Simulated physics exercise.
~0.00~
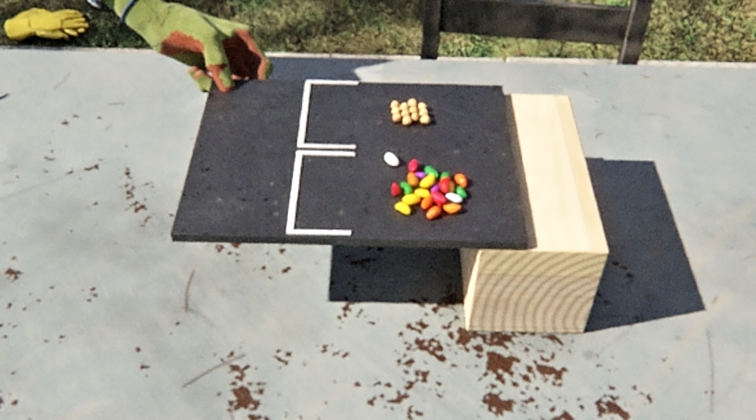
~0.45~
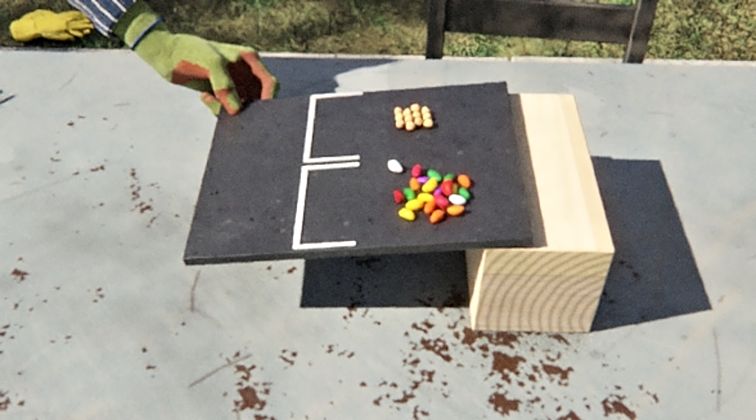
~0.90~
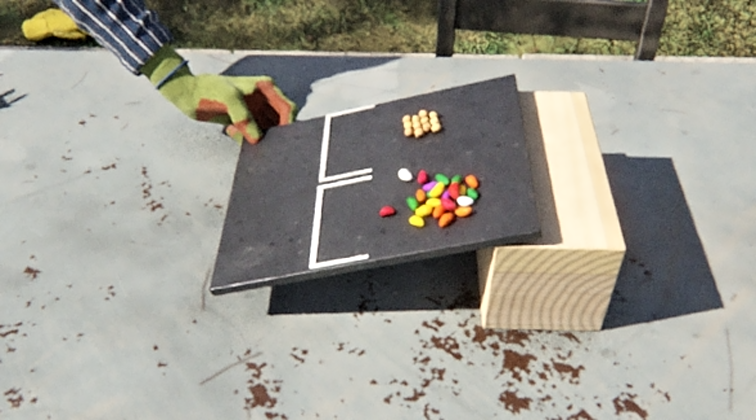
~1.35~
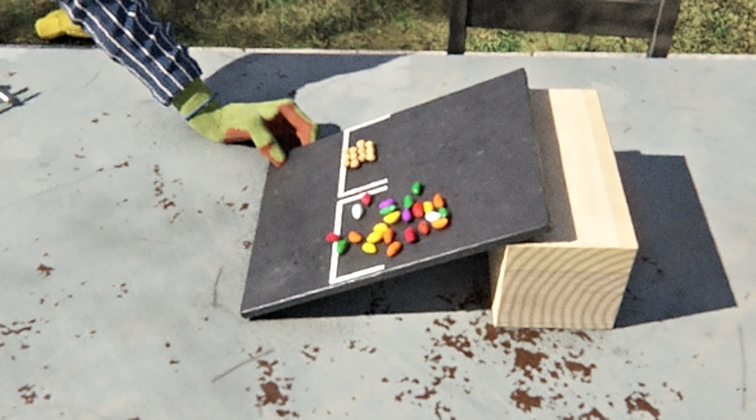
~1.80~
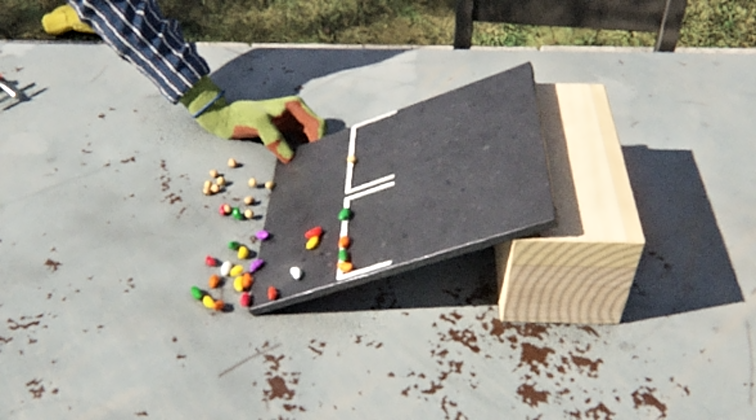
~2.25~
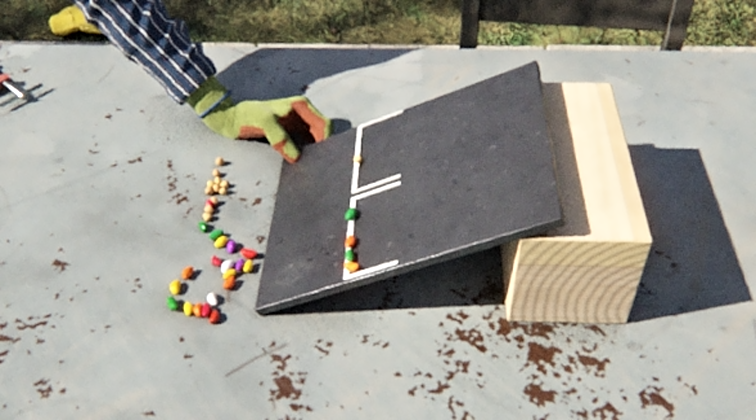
We see a gloved hand lower one end of a dark board propped on a wooden block, sending colourful candy-like pieces and small tan pieces sliding left past white strips; most end up on the table, with a few left at the strips.
